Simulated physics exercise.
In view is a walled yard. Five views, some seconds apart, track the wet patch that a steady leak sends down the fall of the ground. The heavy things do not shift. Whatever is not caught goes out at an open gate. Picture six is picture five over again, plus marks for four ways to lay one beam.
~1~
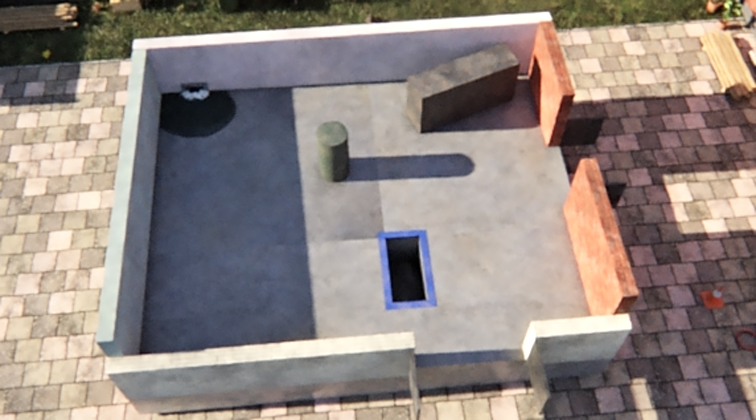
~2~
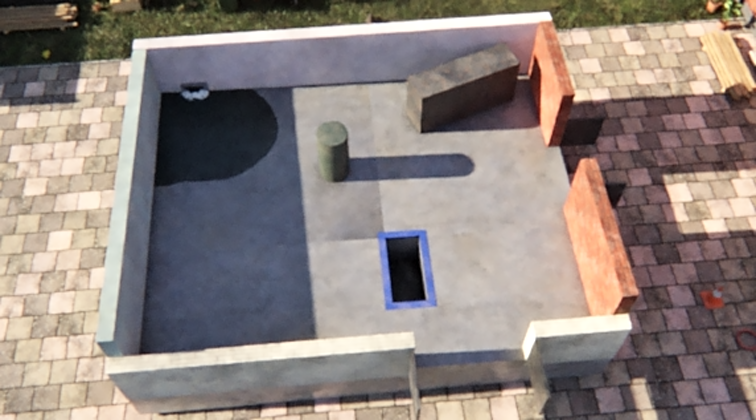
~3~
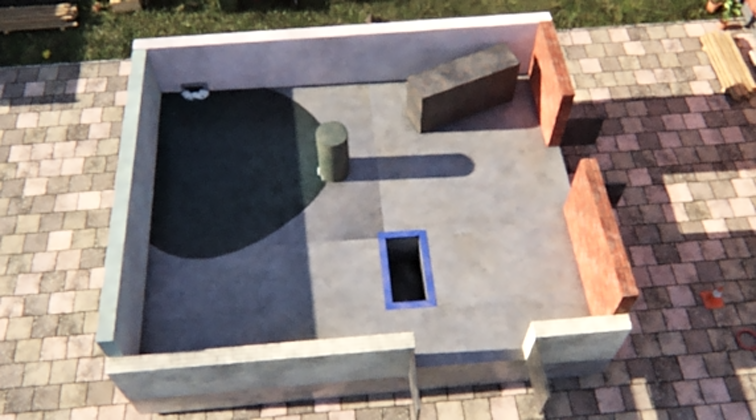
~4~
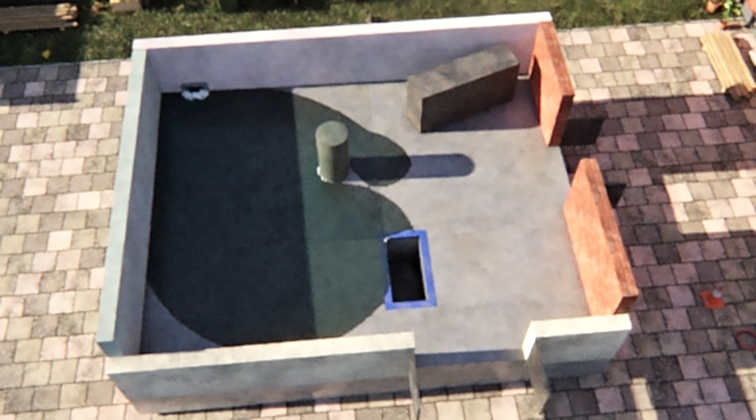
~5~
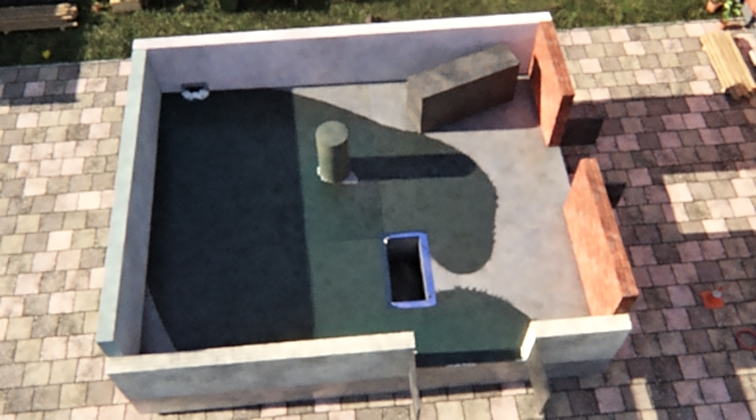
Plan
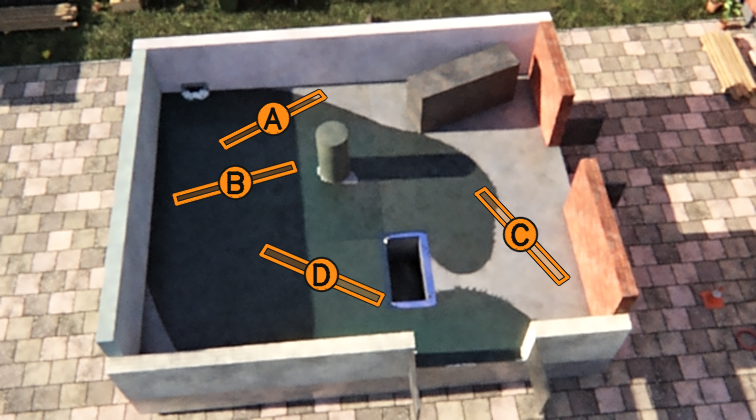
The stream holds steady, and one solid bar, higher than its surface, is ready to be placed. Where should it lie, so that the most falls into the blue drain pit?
I would pick spot D.
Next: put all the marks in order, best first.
The order is D, C, A, B.
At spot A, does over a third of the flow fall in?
No, it does not.
On the marked copy, A from (223, 144) to (322, 94); B from (175, 199) to (294, 166); C from (480, 191) to (563, 280); D from (263, 250) to (380, 299).
With A, about 21 % of the stream runs into the blue drain pit, about 79 % out by the gates.
With B, about 9 % of the stream runs into the blue drain pit, about 91 % out by the gates.
With C, about 30 % of the stream runs into the blue drain pit, about 69 % out by the gates.
With D, about 49 % of the stream runs into the blue drain pit, about 50 % out by the gates.
